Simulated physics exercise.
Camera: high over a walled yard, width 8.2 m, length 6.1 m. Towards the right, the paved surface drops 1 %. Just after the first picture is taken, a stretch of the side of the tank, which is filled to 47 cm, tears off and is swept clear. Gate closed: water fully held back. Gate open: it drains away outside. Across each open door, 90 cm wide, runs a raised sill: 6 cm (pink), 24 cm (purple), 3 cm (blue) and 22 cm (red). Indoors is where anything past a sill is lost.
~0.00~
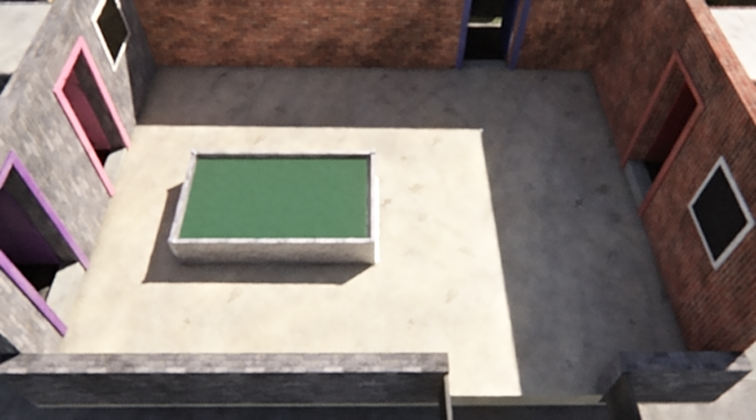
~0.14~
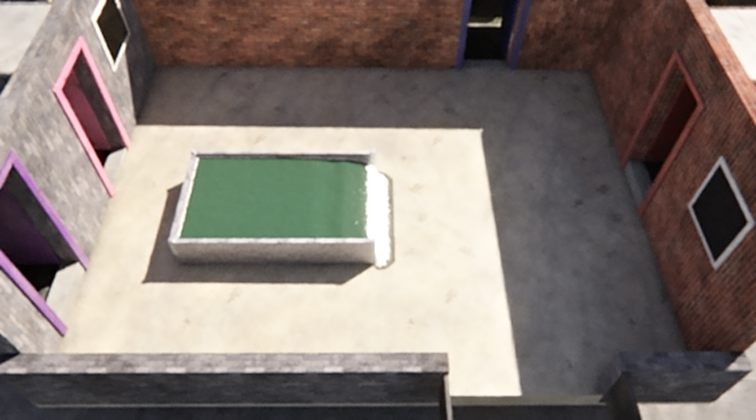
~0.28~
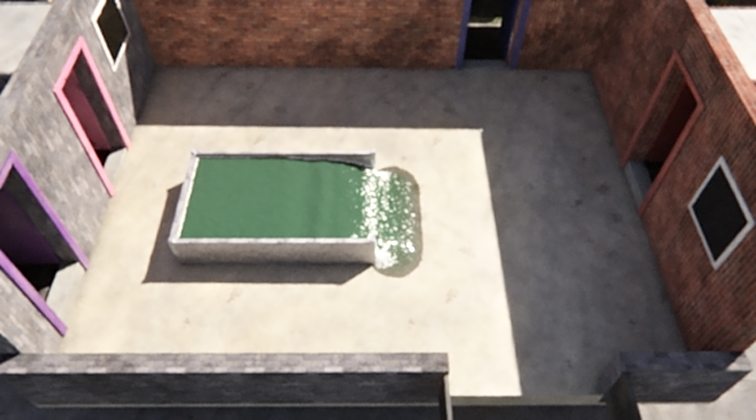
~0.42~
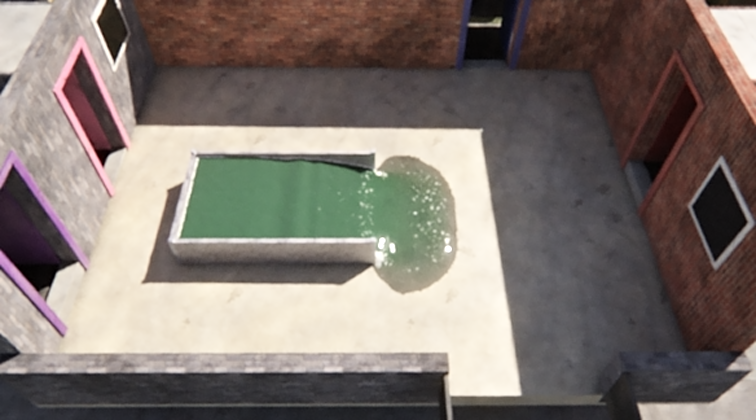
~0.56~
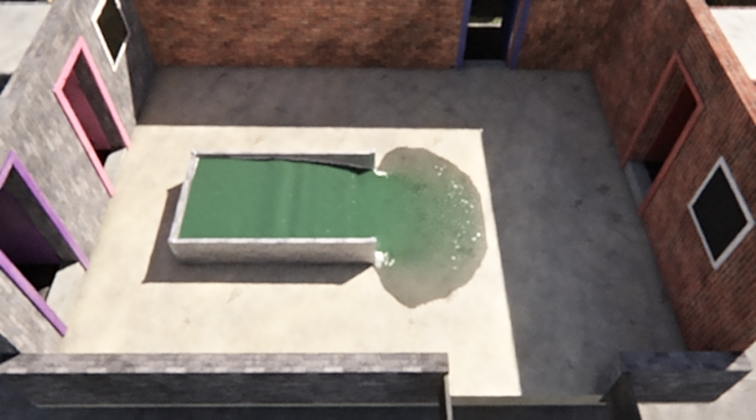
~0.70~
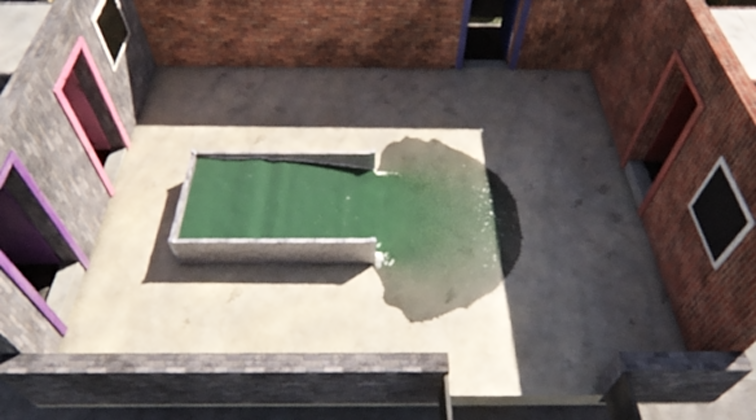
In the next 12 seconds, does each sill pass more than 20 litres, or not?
Outcome: The pink door remains within the limit. The purple door remains within the limit. The blue door breaks the limit. The red door remains within the limit.
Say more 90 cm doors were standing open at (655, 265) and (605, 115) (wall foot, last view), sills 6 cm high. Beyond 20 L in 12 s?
Check, in order - fail / fail.
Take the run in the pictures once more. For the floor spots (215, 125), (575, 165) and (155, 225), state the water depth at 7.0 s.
Spot one 0 cm, spot two 9 cm, spot three 0 cm.
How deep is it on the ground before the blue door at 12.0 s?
I'd say close to 6.0 cm.
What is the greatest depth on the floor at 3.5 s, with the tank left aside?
Max around 27 cm.
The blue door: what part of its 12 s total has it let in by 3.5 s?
Some 0 per cent by then.
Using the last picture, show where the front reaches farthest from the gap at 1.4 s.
(643, 238).
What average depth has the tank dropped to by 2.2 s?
22 cm.
After 1.4 s water covers 25 % of the floor and is deepest (22 cm) near (379, 247); pink door not reached, purple door not reached, blue door not reached, red door not reached.
After 2.2 s water covers 40 % of the floor and is deepest (20 cm) near (643, 238); pink door not reached, purple door not reached, blue door not reached, red door 19 cm at the sill, 0 L in.
After 3.5 s water covers 45 % of the floor and is deepest (27 cm) near (587, 75); pink door not reached, purple door not reached, blue door 2 cm at the sill, 0 L in, red door 19 cm at the sill, 0 L in.
After 7.0 s water covers 60 % of the floor and is deepest (12 cm) near (616, 159); pink door not reached, purple door not reached, blue door 6 cm at the sill, 20 L in, red door 9 cm at the sill, 0 L in.
After 12.0 s water covers 90 % of the floor and is deepest (8 cm) near (662, 376); pink door 2 cm at the sill, 0 L in, purple door not reached, blue door 6 cm at the sill, 56 L in, red door 7 cm at the sill, 0 L in.
